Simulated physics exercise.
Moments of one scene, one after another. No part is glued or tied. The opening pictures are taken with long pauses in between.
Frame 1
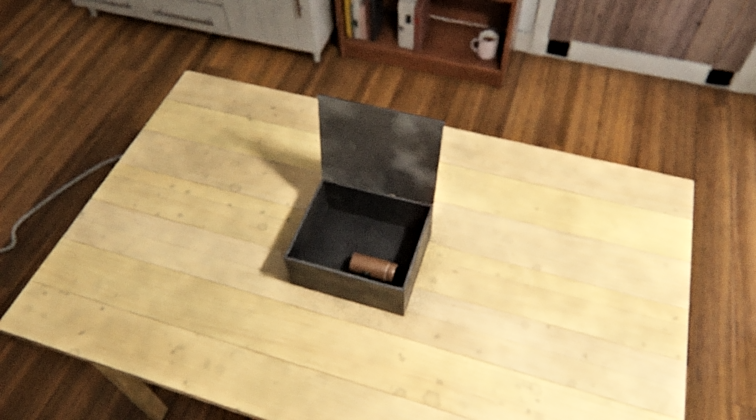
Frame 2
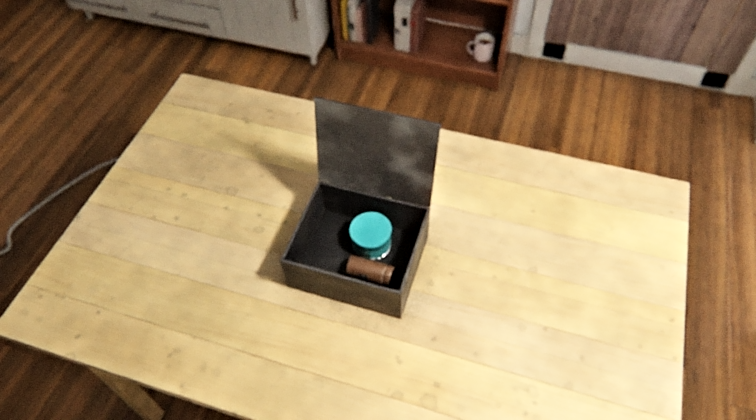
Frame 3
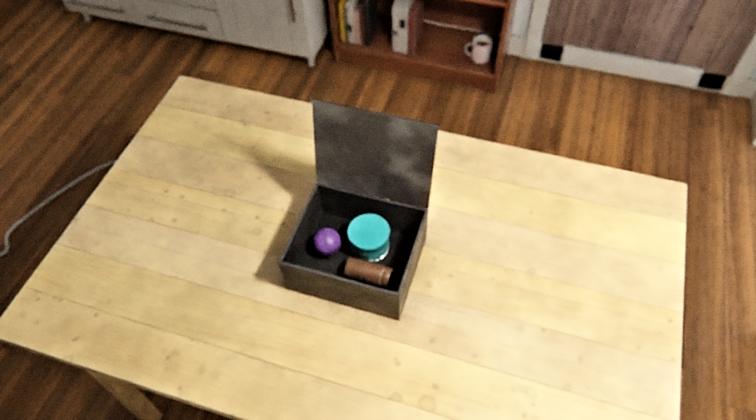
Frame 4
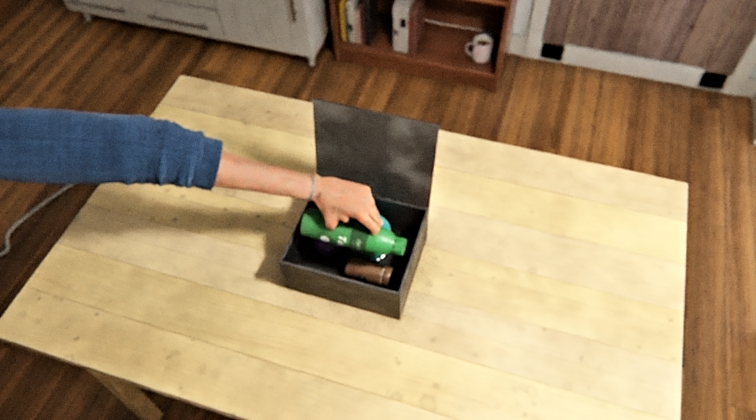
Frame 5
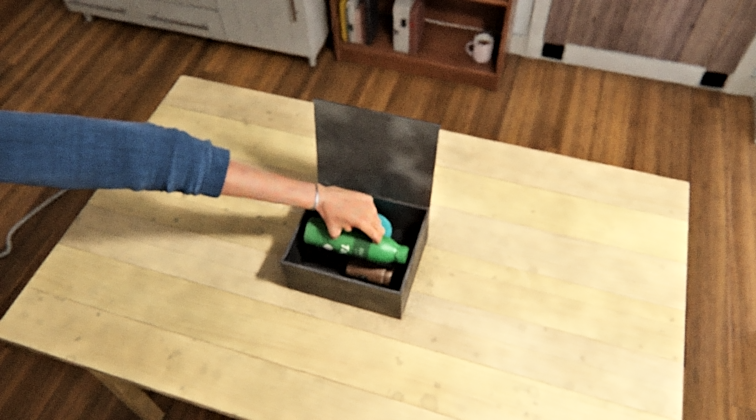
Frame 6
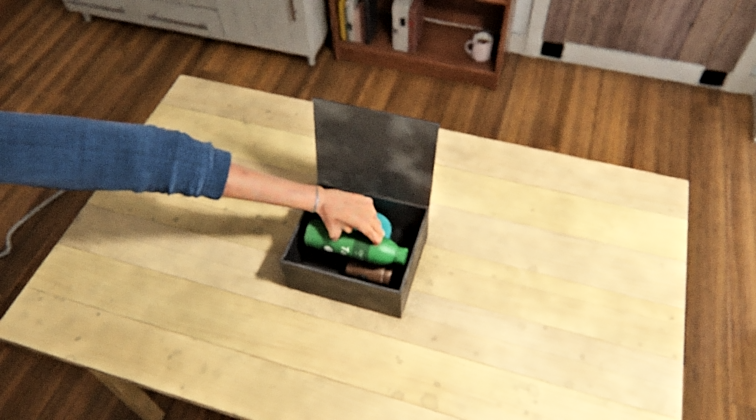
A hand lowers a green bottle into a black box holding a turquoise tub, purple ball and brown shaker.
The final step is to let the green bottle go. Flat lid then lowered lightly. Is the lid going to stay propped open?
No, it closes.
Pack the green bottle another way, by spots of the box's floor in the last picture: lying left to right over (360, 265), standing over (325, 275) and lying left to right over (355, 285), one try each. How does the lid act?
With the first placement it closes properly, with the second it doesn't close, and with the third it closes properly.
Then, 0.50 s after the last picture, green bottle rolled about its own width near (352, 282); purple ball rolled a little.
Then, 1.50 s after the last picture, lid 62° above the rim; green bottle rolled about its own width near (352, 282); purple ball rolled a little.
Then, 1.90 s after the last picture, lid 22° above the rim; green bottle rolled about its own width near (352, 282); purple ball rolled a little.
At rest, lid shut; moved from the start, green bottle; the other 3 in place. Seen from the same camera at the end, green bottle near (352, 282).
